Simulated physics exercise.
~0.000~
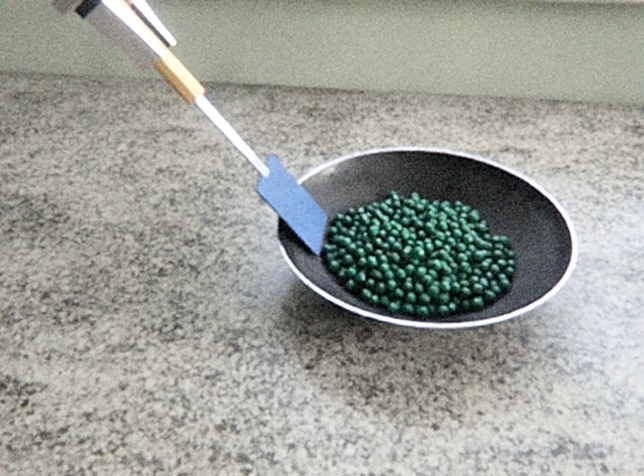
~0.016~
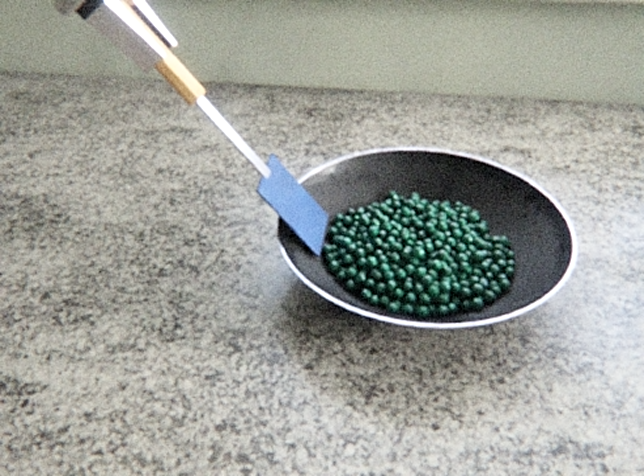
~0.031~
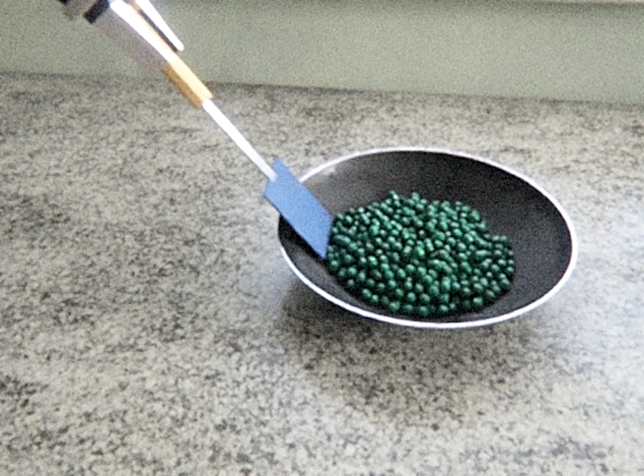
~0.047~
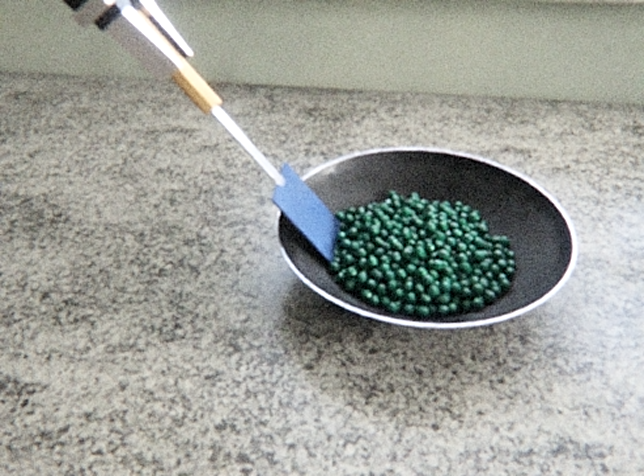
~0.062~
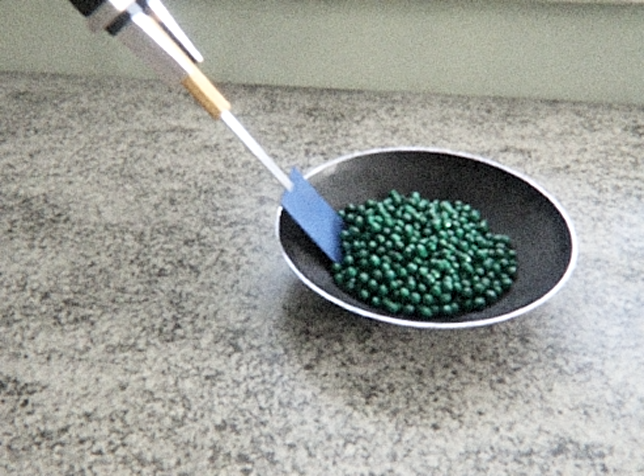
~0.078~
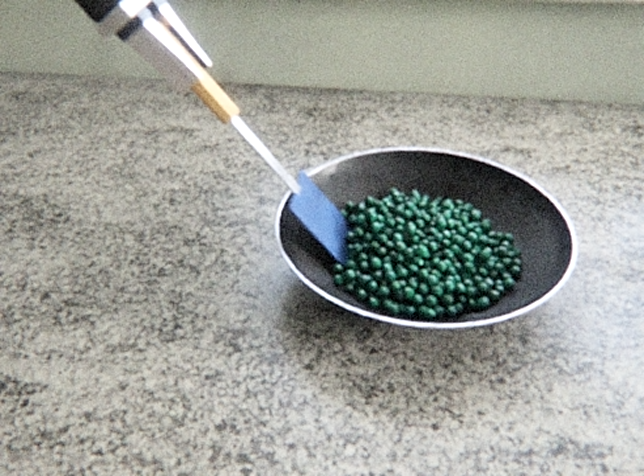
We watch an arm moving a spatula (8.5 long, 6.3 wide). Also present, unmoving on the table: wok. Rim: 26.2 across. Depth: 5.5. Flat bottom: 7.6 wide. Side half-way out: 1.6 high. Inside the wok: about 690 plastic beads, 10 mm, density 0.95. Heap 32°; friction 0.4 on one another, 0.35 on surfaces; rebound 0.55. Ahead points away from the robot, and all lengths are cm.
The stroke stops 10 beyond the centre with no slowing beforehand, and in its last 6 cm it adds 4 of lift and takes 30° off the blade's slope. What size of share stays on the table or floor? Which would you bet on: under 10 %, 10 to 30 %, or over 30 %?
I would bet on 10 to 30 %.
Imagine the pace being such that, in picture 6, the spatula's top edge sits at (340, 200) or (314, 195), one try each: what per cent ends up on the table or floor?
35 % and 30 %.
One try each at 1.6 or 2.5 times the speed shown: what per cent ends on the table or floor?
30 and 40 %.
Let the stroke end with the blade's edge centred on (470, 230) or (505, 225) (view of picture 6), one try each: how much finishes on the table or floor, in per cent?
Roughly 0 and 0 per cent.
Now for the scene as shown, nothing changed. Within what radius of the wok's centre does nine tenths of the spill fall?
That works out to near 35 cm.
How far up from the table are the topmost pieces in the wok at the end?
Height at the end: Around 6.0 cm.
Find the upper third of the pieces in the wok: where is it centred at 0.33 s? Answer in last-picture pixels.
It is centred at about (512, 232).
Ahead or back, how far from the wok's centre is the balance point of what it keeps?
Ahead, by around 3.5 cm.
By 0.20 s, sloping 52°, highest piece 5 above the table; 691 in the wok.
By 0.33 s, sloping 42°, highest piece 7 above the table; 691 in the wok.
By 0.59 s, sloping 22°, highest piece 7 above the table; 572 in the wok, 113 on the table or floor, 6 on the blade or in flight.
By 1.64 s, sloping 22°, highest piece 6 above the table; 571 in the wok, 120 on the table or floor.
Final count, 571 in the wok, 120 on the table or floor. That is 17 % on the table or floor.
